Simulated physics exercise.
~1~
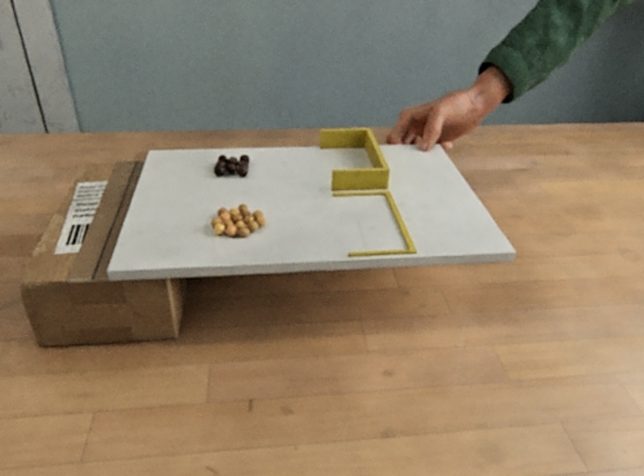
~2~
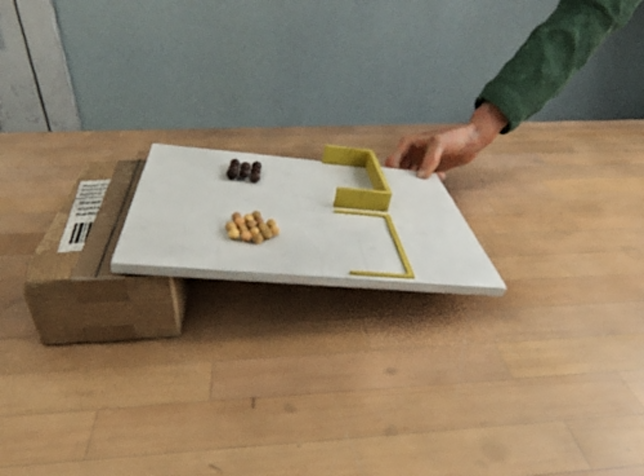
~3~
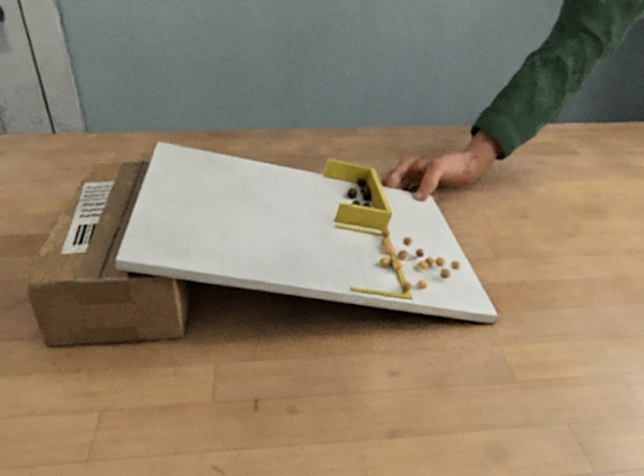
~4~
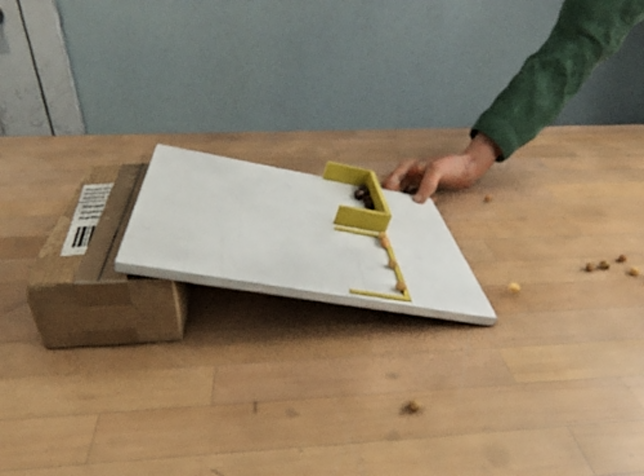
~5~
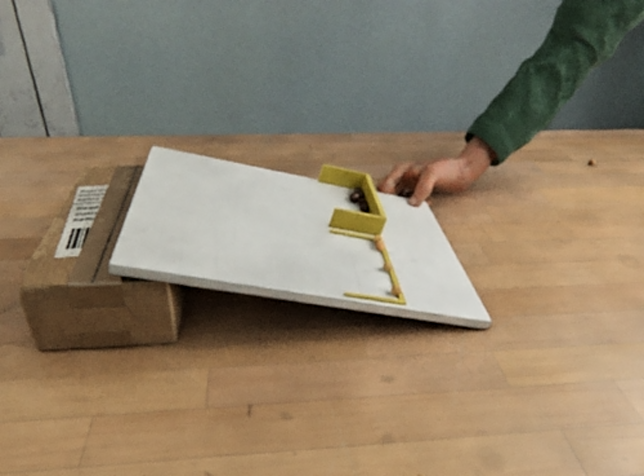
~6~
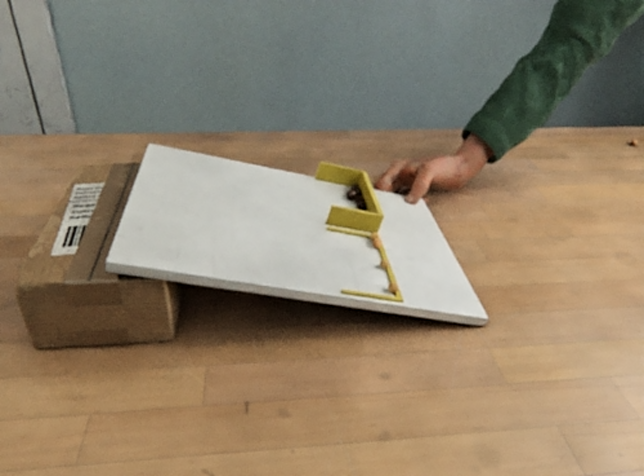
A white board, lying nearly level on a wooden table before a grey-blue wall, has its left end on a cardboard box and its right end held by a green-sleeved hand, seen from the front and slightly above. Dark beads sit at the back and tan ones in front, each facing a yellow bracket, tall behind and low in front. The hand lowers the right end, and both groups slide down rightward. The dark beads stop inside the tall bracket. Most tan ones pass the low strip and scatter off the board, while a few stay caught against it.
